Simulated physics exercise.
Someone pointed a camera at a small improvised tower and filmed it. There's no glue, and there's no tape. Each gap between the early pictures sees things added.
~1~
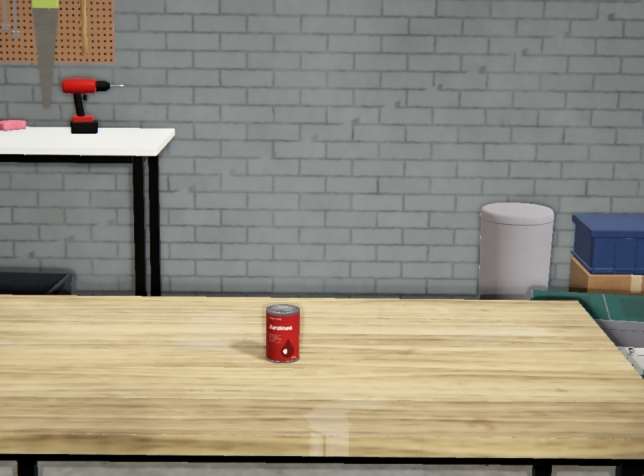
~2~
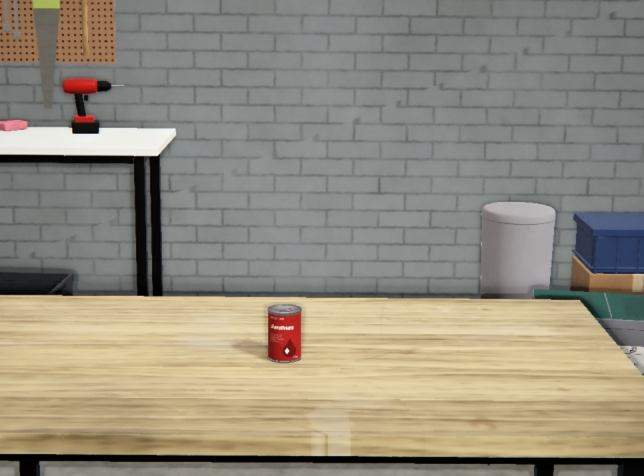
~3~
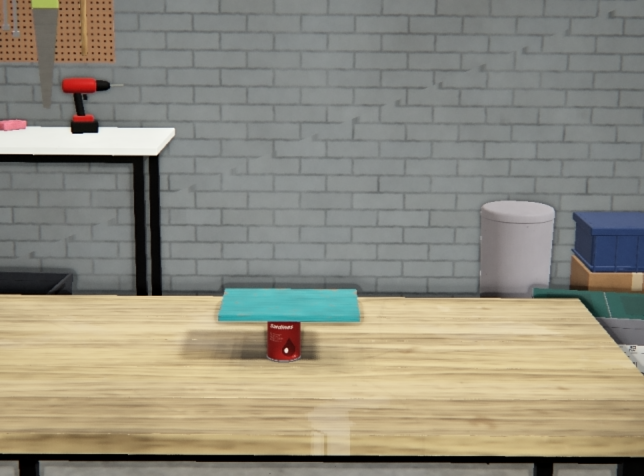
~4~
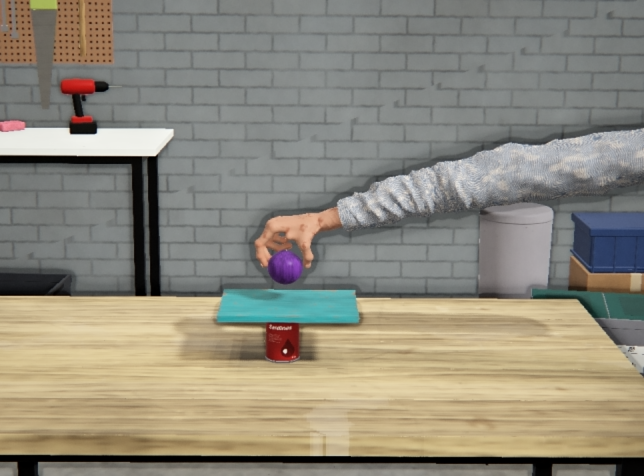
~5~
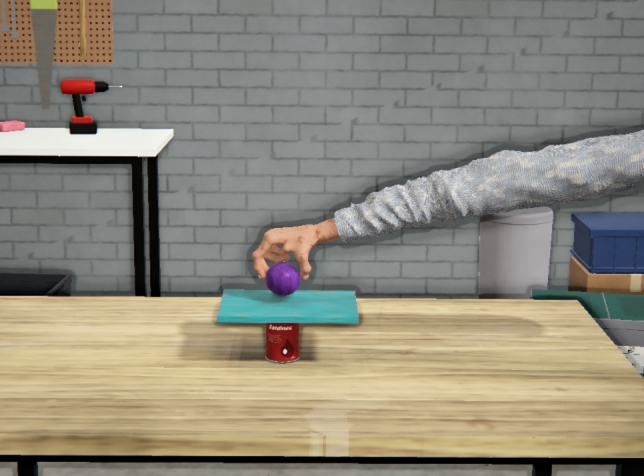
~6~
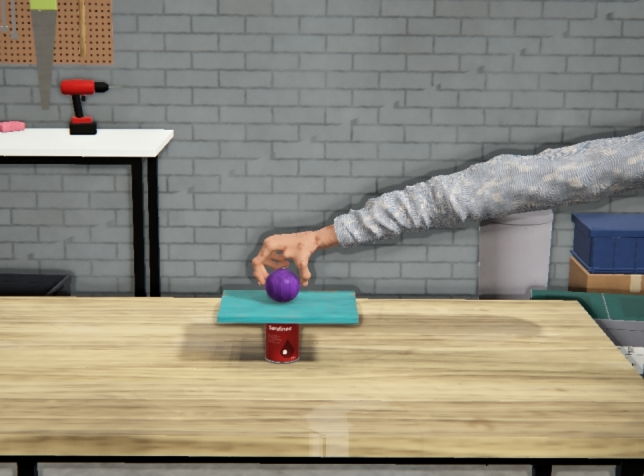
On a wooden table, a turquoise board appears atop a red can and a hand lowers a purple ball onto it.
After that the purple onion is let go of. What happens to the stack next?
The result: No fall.
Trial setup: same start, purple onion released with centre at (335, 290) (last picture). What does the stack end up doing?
The stack then collapses.
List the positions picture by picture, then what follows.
In the first frame, the last thing is not in view yet.
In the second frame, the last thing is not in view yet.
In the third frame, the last thing is not in view yet; turquoise board (290, 305).
The fourth frame shows on its way; purple onion (285, 267); turquoise board (289, 306).
The fifth frame shows on its way; purple onion (283, 278); turquoise board (289, 306).
The sixth frame shows in place under the hand; purple onion (283, 285); turquoise board (288, 306).
Then, 0.20 s on from there, no change.
Then, 0.40 s on from there, purple onion resting near (283, 286).
In the end, all 3 unmoved. At the end, from the last picture's camera, purple onion near (283, 286). The stack holds.
